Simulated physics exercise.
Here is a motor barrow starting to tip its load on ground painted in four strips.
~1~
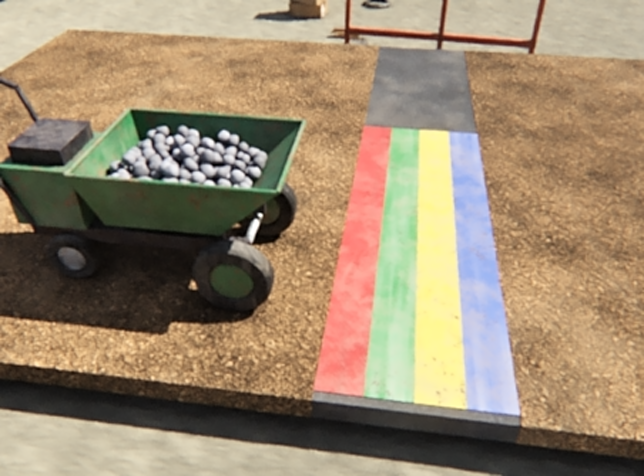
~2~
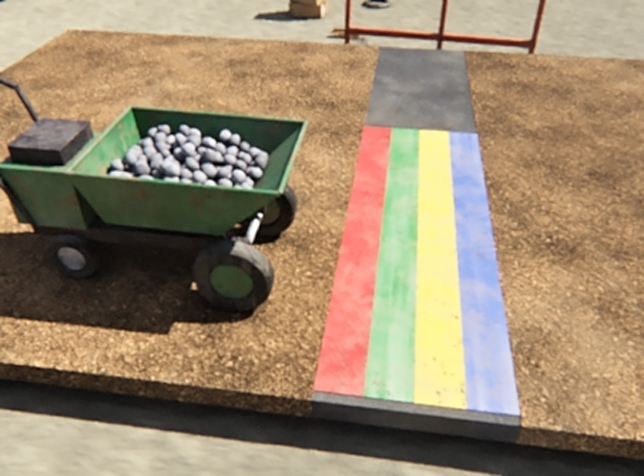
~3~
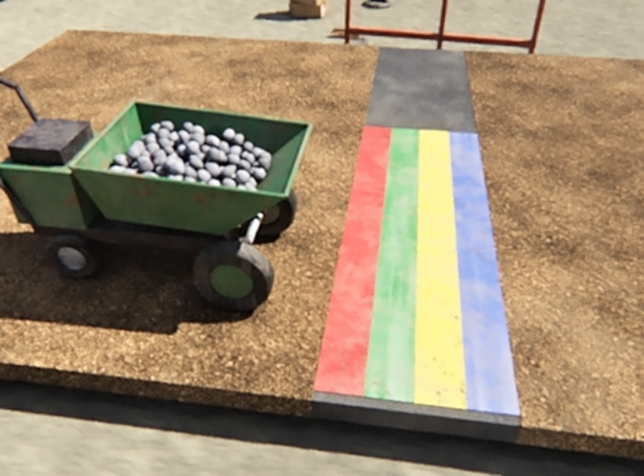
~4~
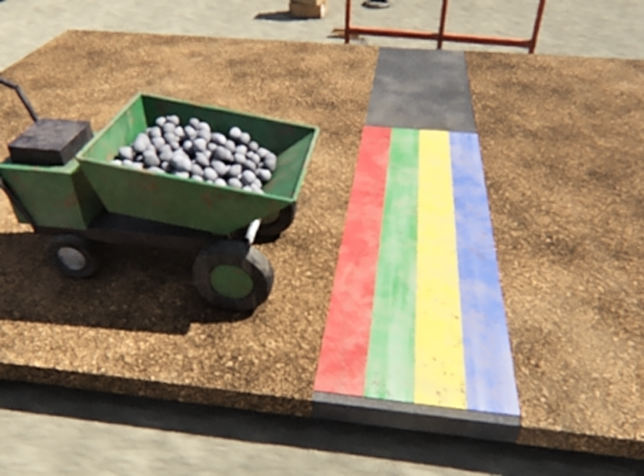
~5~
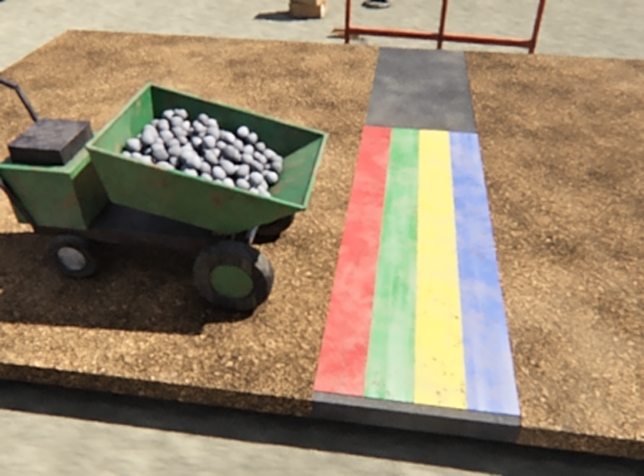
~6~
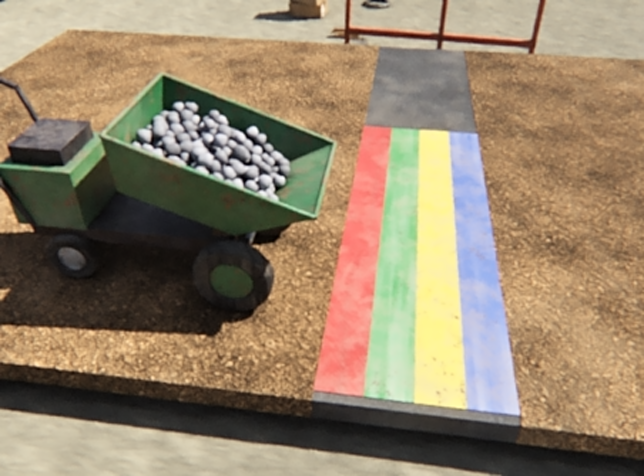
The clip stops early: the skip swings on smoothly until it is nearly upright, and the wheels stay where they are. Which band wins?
The green strip carries the most.
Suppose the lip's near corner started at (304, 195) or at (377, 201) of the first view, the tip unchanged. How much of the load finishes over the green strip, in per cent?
Near 30 % and 0 %.
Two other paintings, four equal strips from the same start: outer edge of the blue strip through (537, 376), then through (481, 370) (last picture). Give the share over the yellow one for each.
In turn 20 and 20 in a hundred.
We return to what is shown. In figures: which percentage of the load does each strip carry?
Red strip near 15; green strip near 35; yellow strip near 20; blue strip near 10.
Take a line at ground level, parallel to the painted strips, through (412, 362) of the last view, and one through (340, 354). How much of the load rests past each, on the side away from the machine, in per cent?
First some 40, then 90 per cent.
Soon after the last picture, skip tipped steeply; all in the skip.
A little later, skip tipped steeply; about two thirds in the skip; a small part over the red strip; about a quarter over the green strip; a stray few over the yellow strip.
Later still, skip tipped right over; a small part in the skip; a small part over the red strip; about a third over the green strip; about a quarter over the yellow strip; a small part over the blue strip; a small part off the paint.
At rest, skip tipped right over; a small part in the skip; a small part over the red strip; about a third over the green strip; about a quarter over the yellow strip; a small part over the blue strip; a small part off the paint.
